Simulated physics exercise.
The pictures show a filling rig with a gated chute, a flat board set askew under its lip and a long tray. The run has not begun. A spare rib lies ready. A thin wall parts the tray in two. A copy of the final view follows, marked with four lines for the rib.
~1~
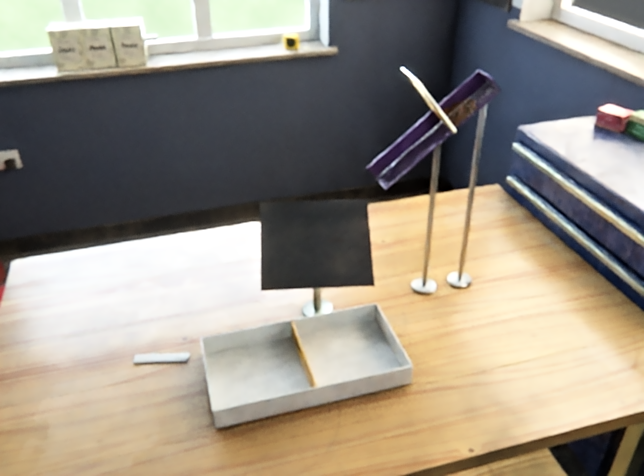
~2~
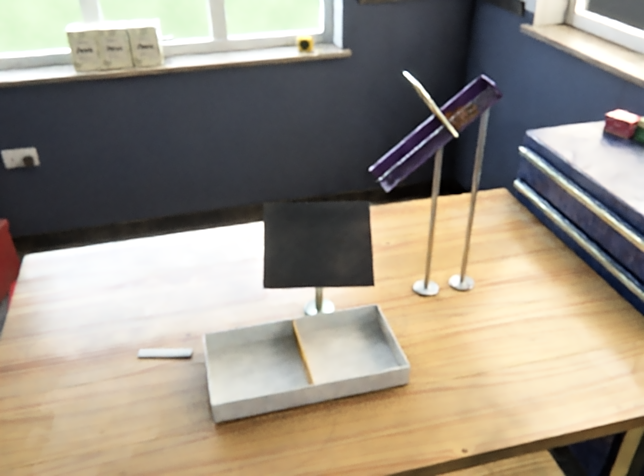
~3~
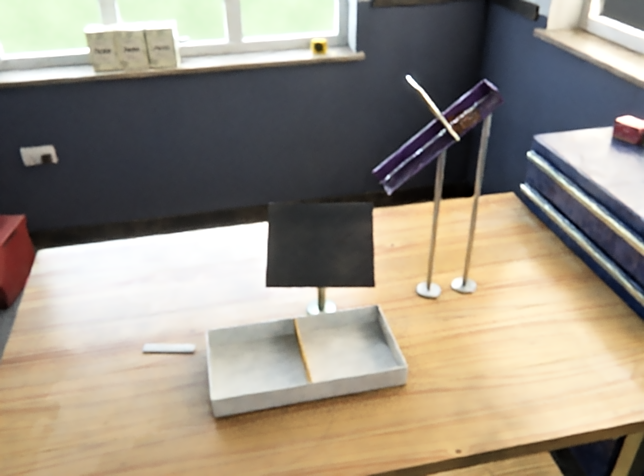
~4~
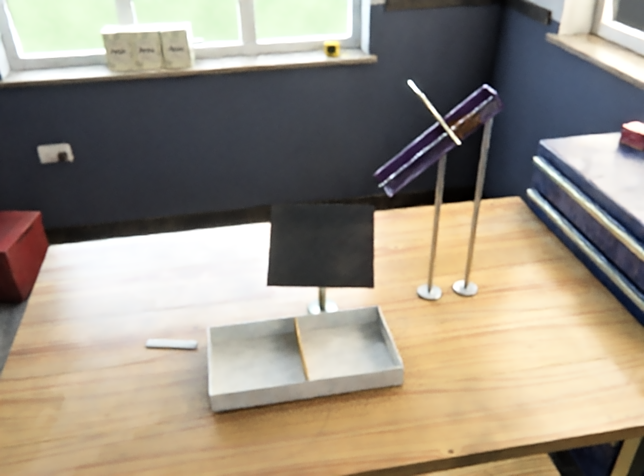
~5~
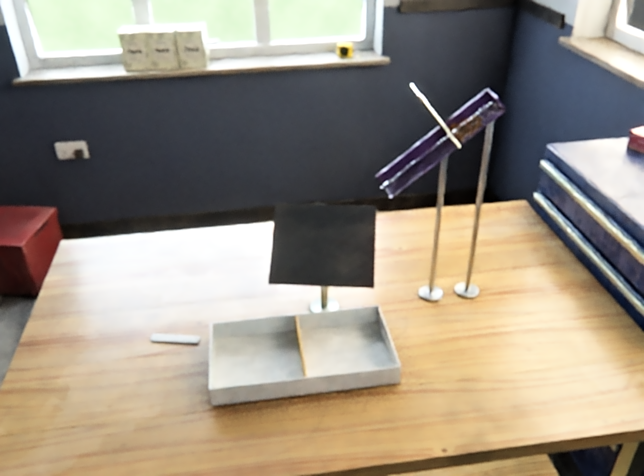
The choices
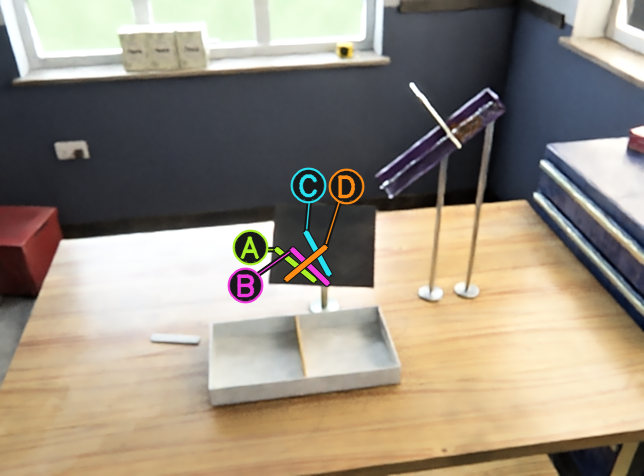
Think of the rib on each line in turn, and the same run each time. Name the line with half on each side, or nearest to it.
Use line D.
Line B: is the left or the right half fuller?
The right half.
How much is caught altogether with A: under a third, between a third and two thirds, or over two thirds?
Line A gives over two thirds.
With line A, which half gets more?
Right.
On the marked copy, line A from (276, 249) to (313, 279); line B from (292, 249) to (327, 283); line C from (306, 232) to (328, 273); line D from (325, 247) to (286, 279).
For line A, of what is caught, a small share in the left half, all but a few in the right.
For line B, of what is caught, a small share in the left half, all but a few in the right.
For line C, of what is caught, a small share in the left half, all but a few in the right.
For line D, of what is caught, close to half in the left half, close to half in the right.
